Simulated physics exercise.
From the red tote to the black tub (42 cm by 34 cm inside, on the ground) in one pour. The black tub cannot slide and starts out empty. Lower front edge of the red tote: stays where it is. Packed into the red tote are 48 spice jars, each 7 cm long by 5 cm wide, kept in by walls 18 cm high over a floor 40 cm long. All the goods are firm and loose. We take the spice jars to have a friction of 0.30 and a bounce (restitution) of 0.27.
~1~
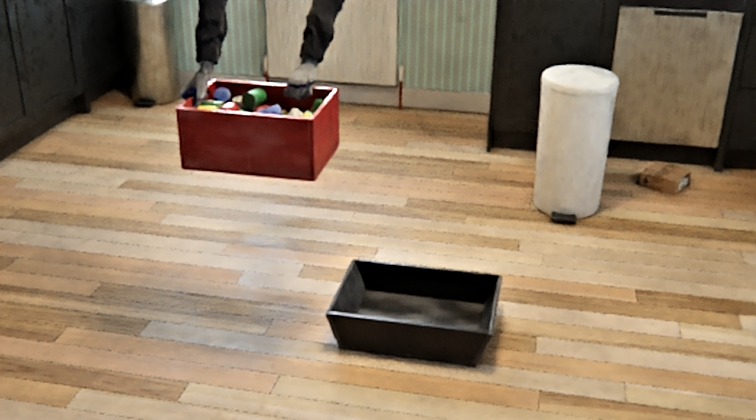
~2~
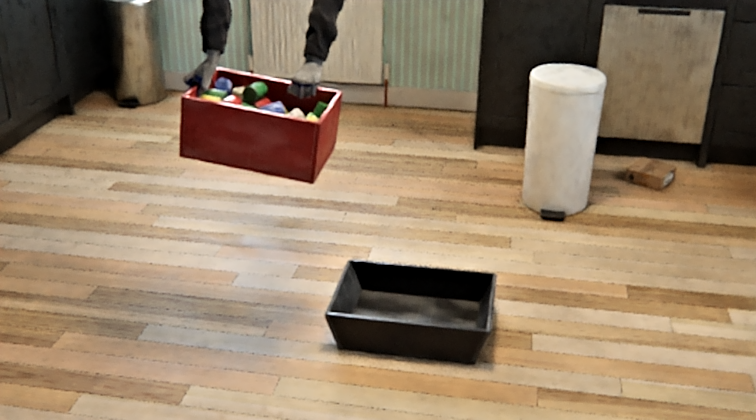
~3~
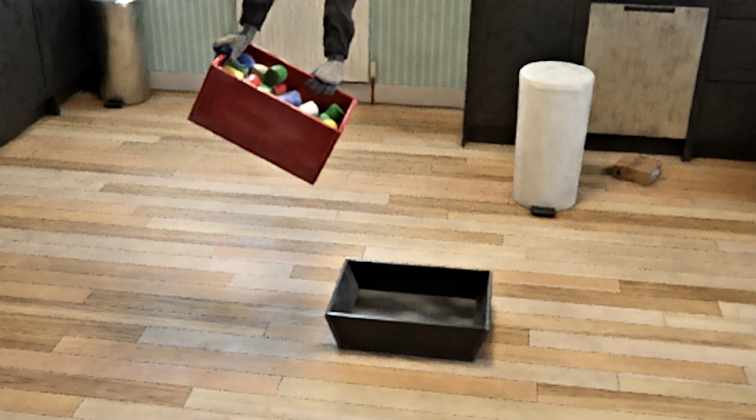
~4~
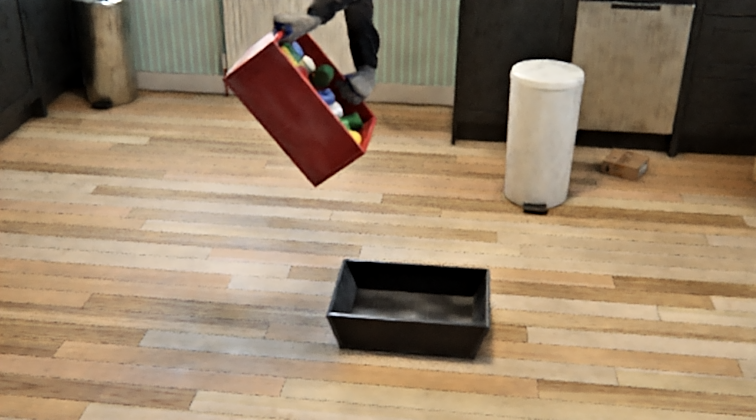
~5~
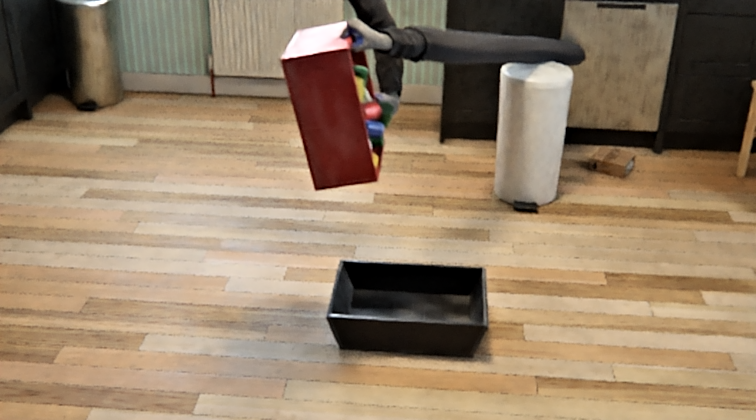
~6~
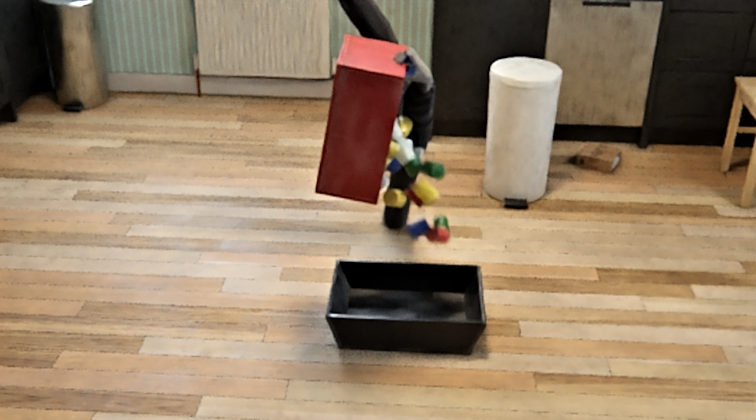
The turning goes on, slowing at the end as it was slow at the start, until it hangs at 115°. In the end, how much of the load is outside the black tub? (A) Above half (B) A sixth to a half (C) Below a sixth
(C) Below a sixth.
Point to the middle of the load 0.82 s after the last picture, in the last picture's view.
(427, 304).
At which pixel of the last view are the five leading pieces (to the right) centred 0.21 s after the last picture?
I'd say near (478, 286).
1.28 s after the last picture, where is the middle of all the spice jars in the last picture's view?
Around (425, 306).
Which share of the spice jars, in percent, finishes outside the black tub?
Close to 10 in a hundred of them.
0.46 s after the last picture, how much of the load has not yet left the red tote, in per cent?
I'd estimate close to 10 in a hundred.
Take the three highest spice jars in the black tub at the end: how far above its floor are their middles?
About 10 cm.
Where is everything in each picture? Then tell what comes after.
In the first frame (we follow the rim corner now nearest the camera; the camera moves round a little), red tote at (309, 118); black tub at (489, 332); tilt 0°; nothing out yet.
Red tote at (317, 122); tilt 7°, in the second frame.
Red tote at (338, 130); tilt 26°, in the third frame.
Red tote at (363, 149); tilt 51°, in the fourth frame.
Red tote at (377, 177); tilt 77°; 1 out, the lowest jar at (384, 115), in the fifth frame.
Red tote at (378, 200); black tub at (483, 322); tilt 100°; 12 out, the lowest jar at (442, 228), in the sixth frame.
Then, 0.21 s after the last picture, tilt 114°; 19 still in the red tote, 9 in the black tub, 1 outside the black tub and 19 in the air.
Then, 0.46 s after the last picture, tilt 115°; 5 still in the red tote, 30 in the black tub, 2 outside the black tub and 11 in the air.
Then, 0.82 s after the last picture, tilt 115°; 42 in the black tub, 4 outside the black tub and 2 in the air.
Outcome (1.28 s after the last picture), 44 in the black tub and 4 outside the black tub. Asked share, 4 of 48, 8 per cent.
